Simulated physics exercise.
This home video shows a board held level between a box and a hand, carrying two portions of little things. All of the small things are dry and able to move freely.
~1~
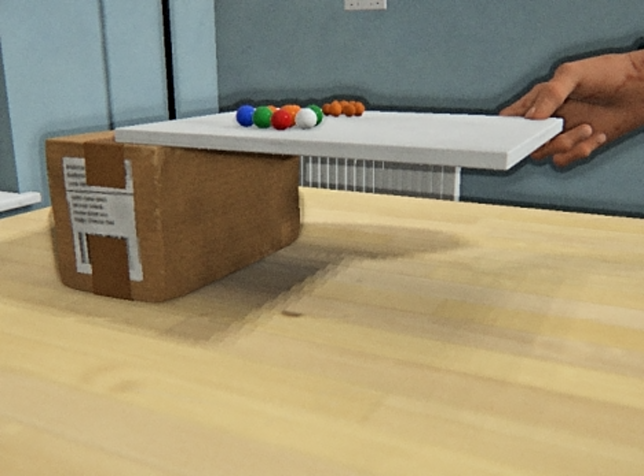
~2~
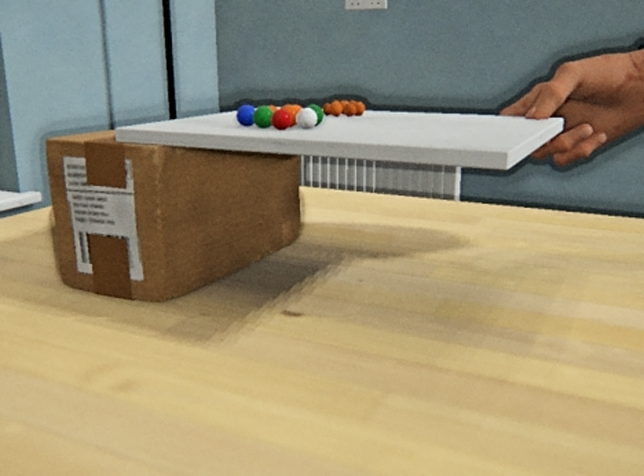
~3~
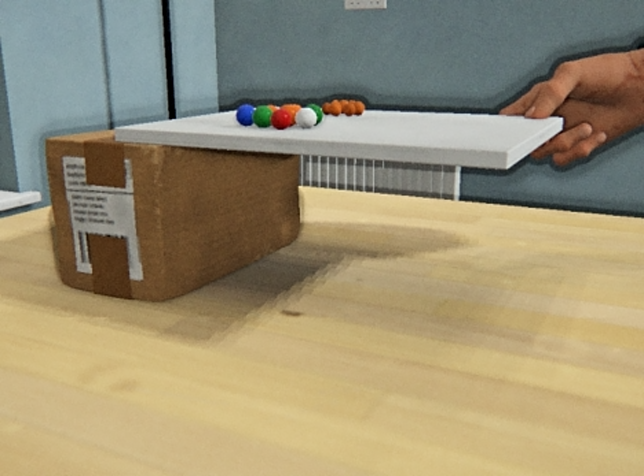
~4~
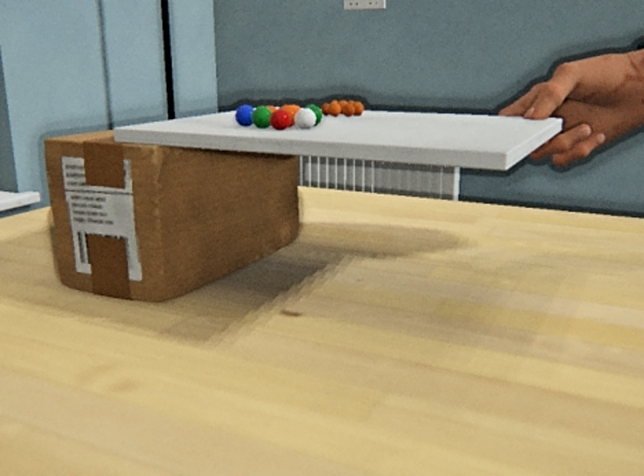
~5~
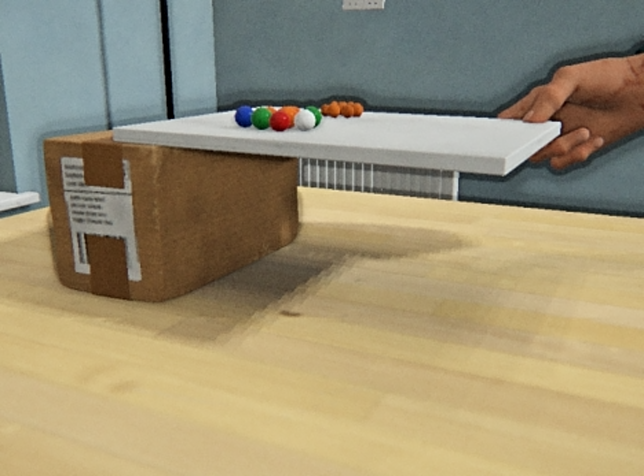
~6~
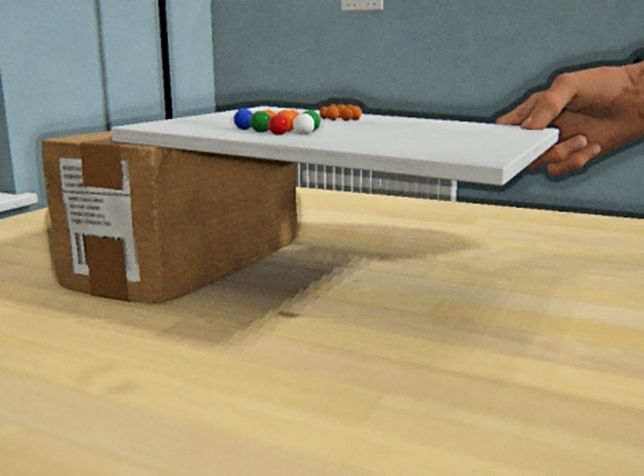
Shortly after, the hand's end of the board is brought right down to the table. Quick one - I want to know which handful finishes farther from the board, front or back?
It will be the front one.
Then, 0.53 s past the last view, board sloping at 14°; front handful all still on the board; back handful all still on the board.
Then, 1.09 s past the last view, board sloping at 26°; front handful mostly up to a board's length out; back handful all still on the board.
Then, 1.75 s past the last view, board resting at 30°; front handful mostly one to two board lengths out; back handful mostly less than half a board's length out.
Finally, board resting at 30°; front handful mostly more than two board lengths out, about half gone off the table; back handful mostly less than half a board's length out; the front handful has gone farther.
